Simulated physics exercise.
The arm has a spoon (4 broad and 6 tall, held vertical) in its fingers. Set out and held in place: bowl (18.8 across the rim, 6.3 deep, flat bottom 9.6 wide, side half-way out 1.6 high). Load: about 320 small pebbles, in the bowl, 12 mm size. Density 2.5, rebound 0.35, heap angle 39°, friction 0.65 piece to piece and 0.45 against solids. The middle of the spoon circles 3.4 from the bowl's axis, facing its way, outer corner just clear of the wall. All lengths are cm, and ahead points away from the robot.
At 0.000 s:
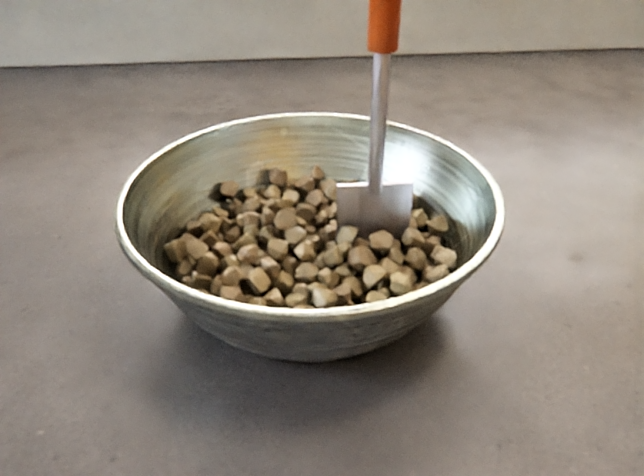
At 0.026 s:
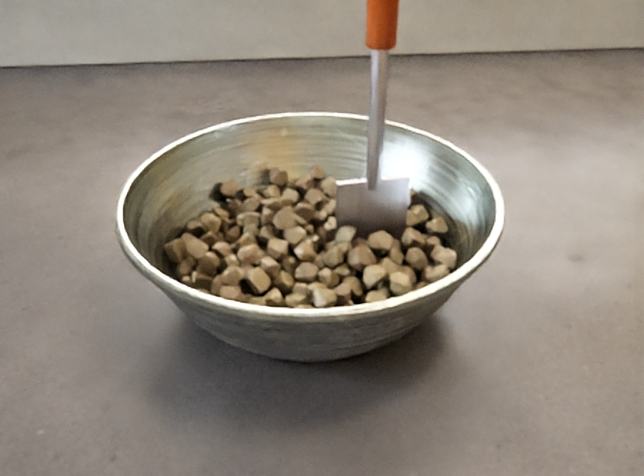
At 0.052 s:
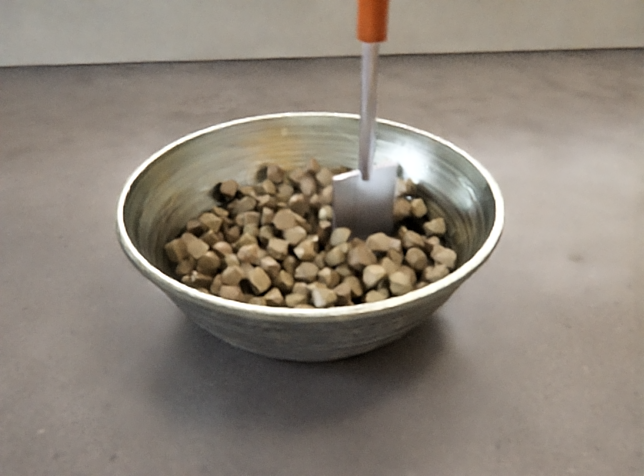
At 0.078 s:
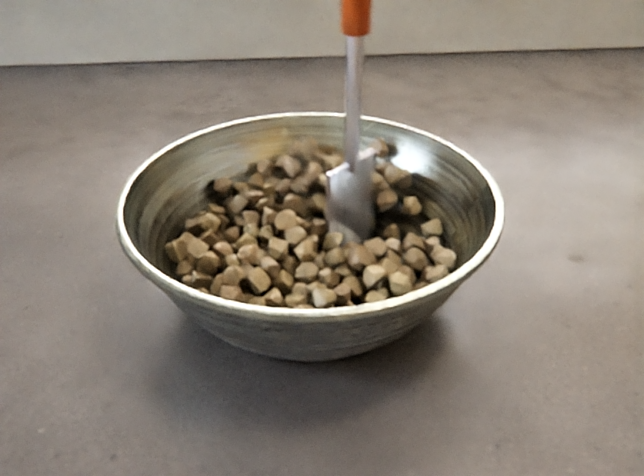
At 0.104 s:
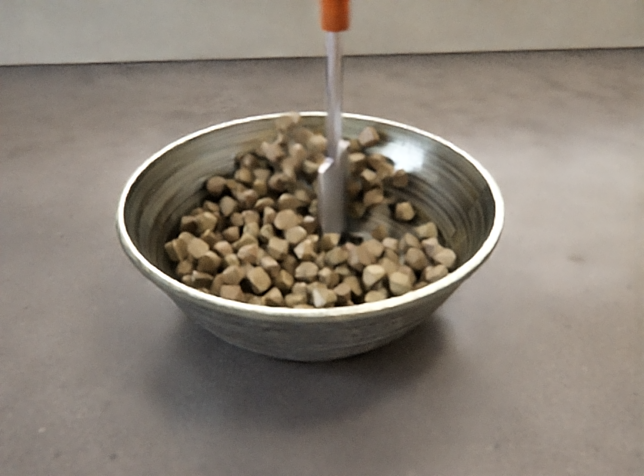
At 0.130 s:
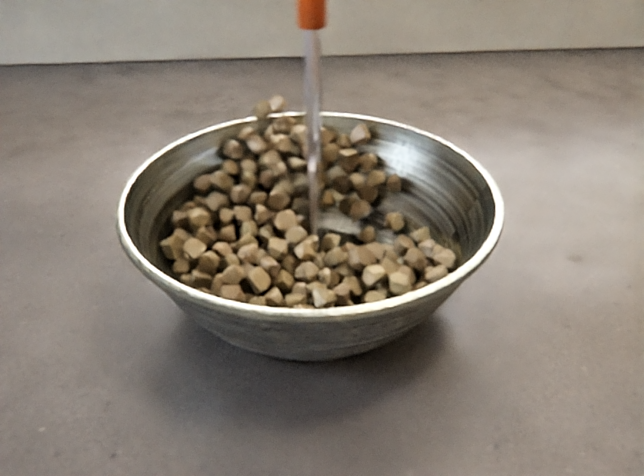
An orange-handled spatula sweeps leftward through a metal bowl, pushing brown pebbles toward the back.
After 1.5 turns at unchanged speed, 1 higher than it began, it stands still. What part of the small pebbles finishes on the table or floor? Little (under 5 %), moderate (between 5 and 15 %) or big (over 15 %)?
On the table or floor the share is moderate, between 5 and 15 %.
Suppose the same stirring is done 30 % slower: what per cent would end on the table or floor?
It would be near 5 per cent.
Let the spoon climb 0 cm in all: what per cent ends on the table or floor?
Some 10 per cent.
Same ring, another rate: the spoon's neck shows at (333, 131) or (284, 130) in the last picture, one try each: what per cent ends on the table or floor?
About 5 and 20 per cent.
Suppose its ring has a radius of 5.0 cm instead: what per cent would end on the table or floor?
It would be near 30 per cent.
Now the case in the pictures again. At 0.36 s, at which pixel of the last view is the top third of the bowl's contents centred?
Around (334, 274).
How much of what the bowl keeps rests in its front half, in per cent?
Roughly 50 per cent.
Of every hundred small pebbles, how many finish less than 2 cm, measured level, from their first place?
About 0 per cent.
By 0.36 s, 260° round, highest piece 8 above the table; 307 in the bowl, 5 on the table or floor, 4 in flight or on the tool.
By 0.60 s, 77° round, highest piece 8 above the table; 293 in the bowl, 17 on the table or floor, 6 in flight or on the tool.
By 0.91 s, 180° round, highest piece 7 above the table; 286 in the bowl, 30 on the table or floor.
By 1.61 s, 180° round, highest piece 7 above the table; 286 in the bowl, 30 on the table or floor.
Final count, 286 in the bowl, 30 on the table or floor. That is 9 % on the table or floor.
